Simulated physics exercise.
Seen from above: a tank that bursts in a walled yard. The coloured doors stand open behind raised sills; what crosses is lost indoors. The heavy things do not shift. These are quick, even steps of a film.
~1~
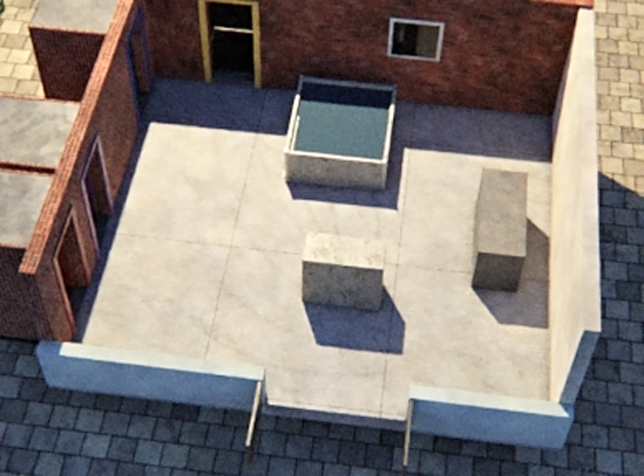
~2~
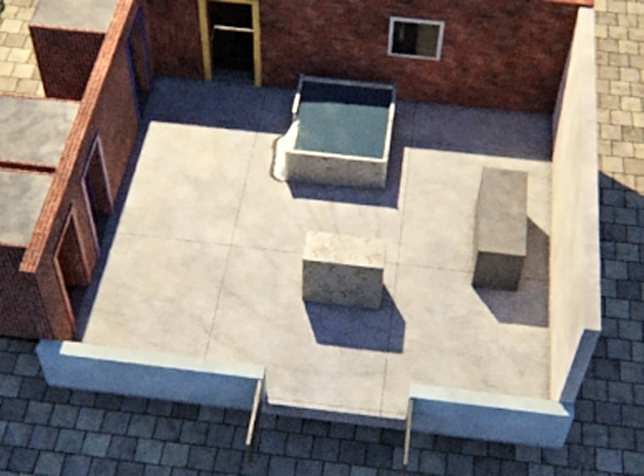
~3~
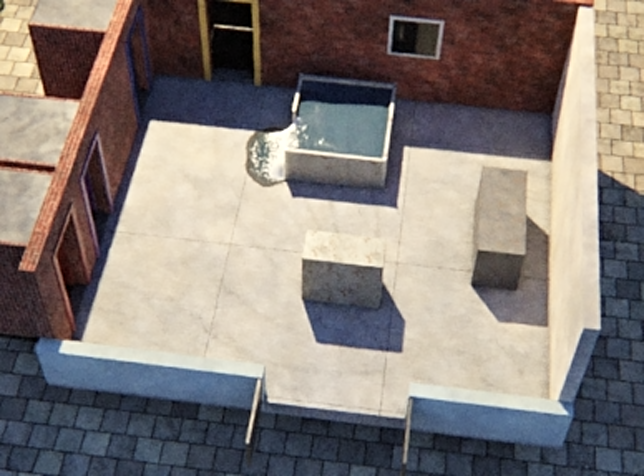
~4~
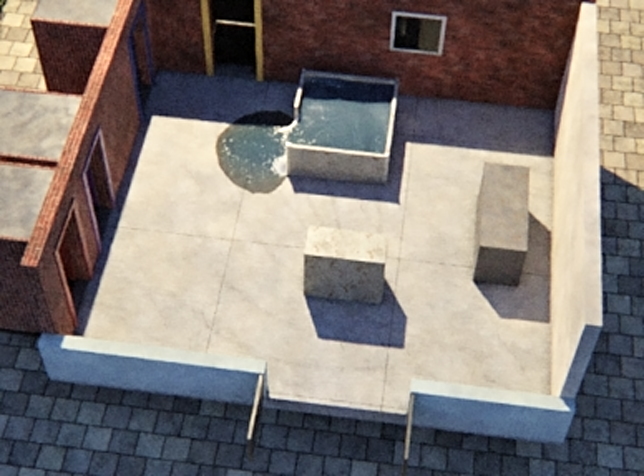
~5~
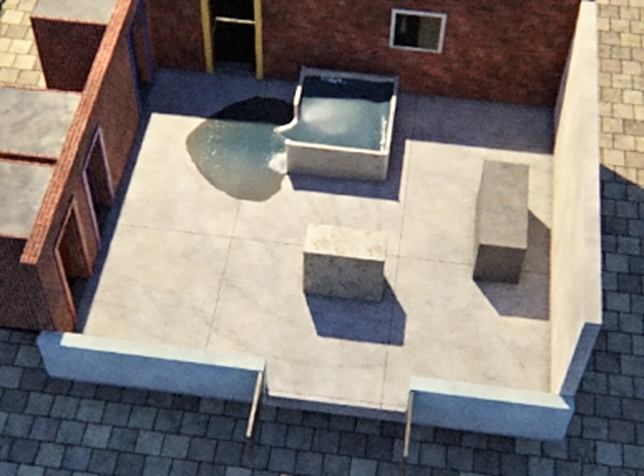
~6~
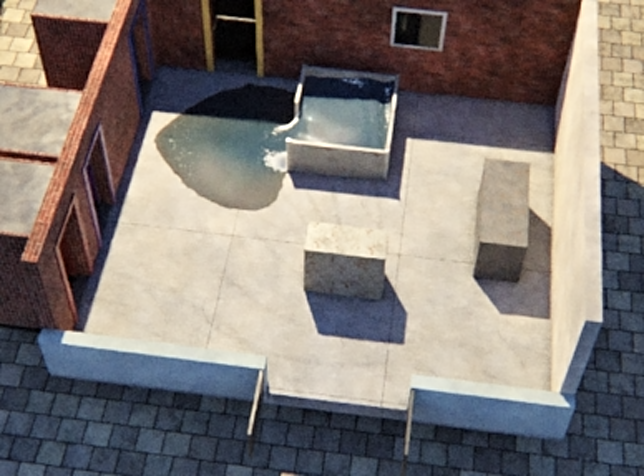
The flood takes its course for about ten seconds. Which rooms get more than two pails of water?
One by one: The yellow door admits no more than that; the purple door lets in a lot; the blue door lets in a lot; the red door lets in a lot.
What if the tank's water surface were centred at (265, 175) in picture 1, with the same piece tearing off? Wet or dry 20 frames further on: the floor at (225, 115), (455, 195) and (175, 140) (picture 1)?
In that order: Wet, free of water, under water.
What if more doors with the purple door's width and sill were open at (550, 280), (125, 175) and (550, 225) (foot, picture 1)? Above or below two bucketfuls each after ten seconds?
In that order: Lets less in, floods, takes less.
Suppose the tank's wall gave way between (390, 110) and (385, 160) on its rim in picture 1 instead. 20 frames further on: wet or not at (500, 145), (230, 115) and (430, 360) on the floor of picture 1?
As listed: Under water, free of water, wet.
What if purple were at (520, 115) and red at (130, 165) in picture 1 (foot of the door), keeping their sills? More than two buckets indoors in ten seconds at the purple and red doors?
The purple one is under, the red one goes over.
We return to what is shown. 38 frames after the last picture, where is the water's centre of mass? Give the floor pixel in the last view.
Near (232, 185).
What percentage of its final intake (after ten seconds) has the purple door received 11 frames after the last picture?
Roughly 20 per cent.
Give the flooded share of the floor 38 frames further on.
Roughly 45 per cent.
A moment on, water covers 20 % of the floor; the yellow door wet at the sill, nothing in, the purple door not reached, the blue door under two buckets in, the red door not reached.
Next, water covers 25 % of the floor; the yellow door wet at the sill, nothing in, the purple door over two buckets in, the blue door over two buckets in, the red door wet at the sill, nothing in.
Then, water covers 30 % of the floor; the yellow door wet at the sill, nothing in, the purple door over two buckets in, the blue door far over two buckets in, the red door under two buckets in.
Later, water covers 45 % of the floor; the yellow door wet at the sill, nothing in, the purple door far over two buckets in, the blue door far over two buckets in, the red door over two buckets in.
In the end, water covers 70 % of the floor; the yellow door wet at the sill, nothing in, the purple door far over two buckets in, the blue door far over two buckets in, the red door far over two buckets in.
